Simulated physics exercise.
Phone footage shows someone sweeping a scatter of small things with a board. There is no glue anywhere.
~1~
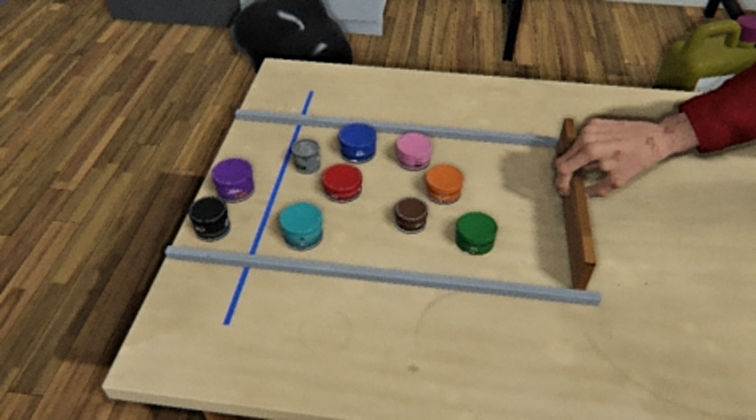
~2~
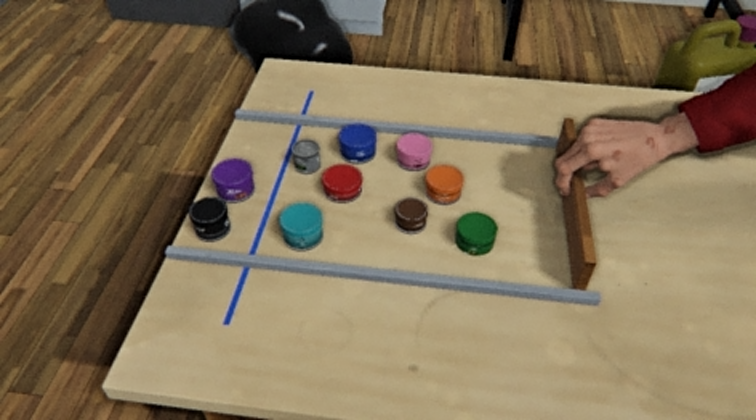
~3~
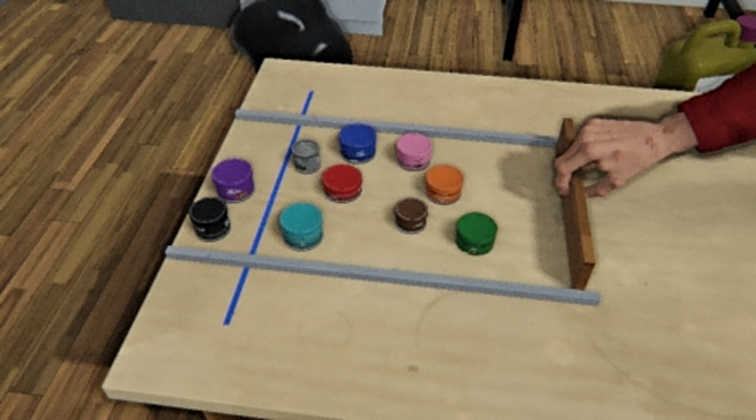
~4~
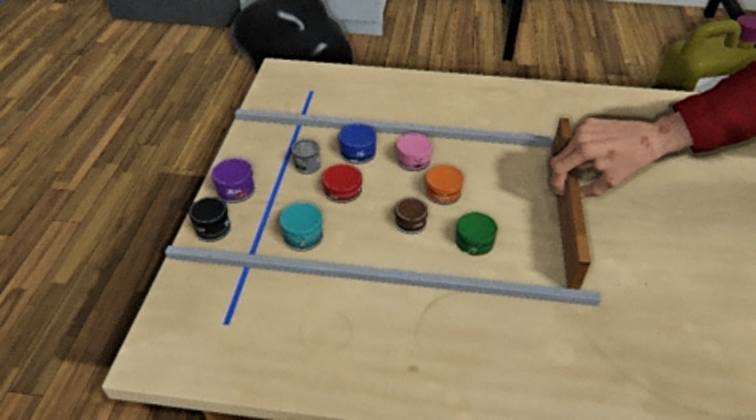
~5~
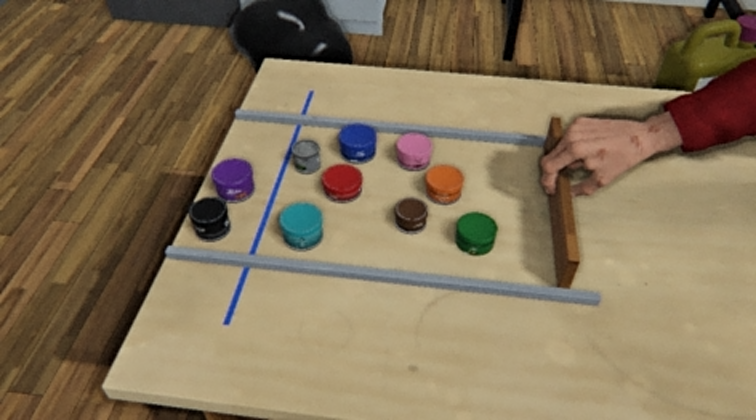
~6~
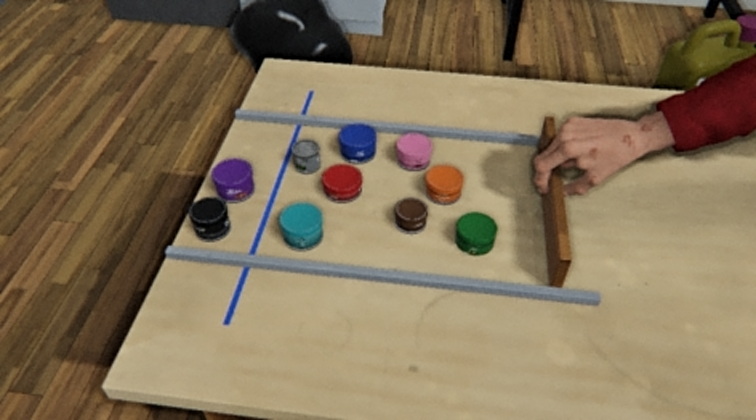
Hand holding a wooden board upright on a table, then sliding it slightly left toward colourful small pots, which stay still.
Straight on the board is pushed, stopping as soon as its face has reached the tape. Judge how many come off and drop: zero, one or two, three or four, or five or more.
After the sweep, the pieces gone from the top come to one or two, as it turns out.
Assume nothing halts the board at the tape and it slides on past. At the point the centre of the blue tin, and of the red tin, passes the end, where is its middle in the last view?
The middle would be close to (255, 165) and then close to (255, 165).
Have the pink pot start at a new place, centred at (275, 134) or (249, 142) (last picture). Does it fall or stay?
Order of tries: On, on.
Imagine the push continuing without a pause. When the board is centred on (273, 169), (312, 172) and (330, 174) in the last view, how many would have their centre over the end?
Going through the three places, I get 2, 0 and 0.
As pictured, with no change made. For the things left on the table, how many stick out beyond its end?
Looks like 0 of them.
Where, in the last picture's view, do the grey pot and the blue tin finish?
Listed in order, first is (249, 149) and the other is (248, 124).
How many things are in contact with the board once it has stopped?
My count gives 4.
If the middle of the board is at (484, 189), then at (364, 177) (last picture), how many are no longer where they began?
The count reaches 1 first and 7 second.
A little later, none off yet; black tin at rest near (210, 219); purple tin at rest near (234, 181); grey pot at rest near (307, 157).
When it is over, the number that fall off is one or two; down, purple tin and black tin.
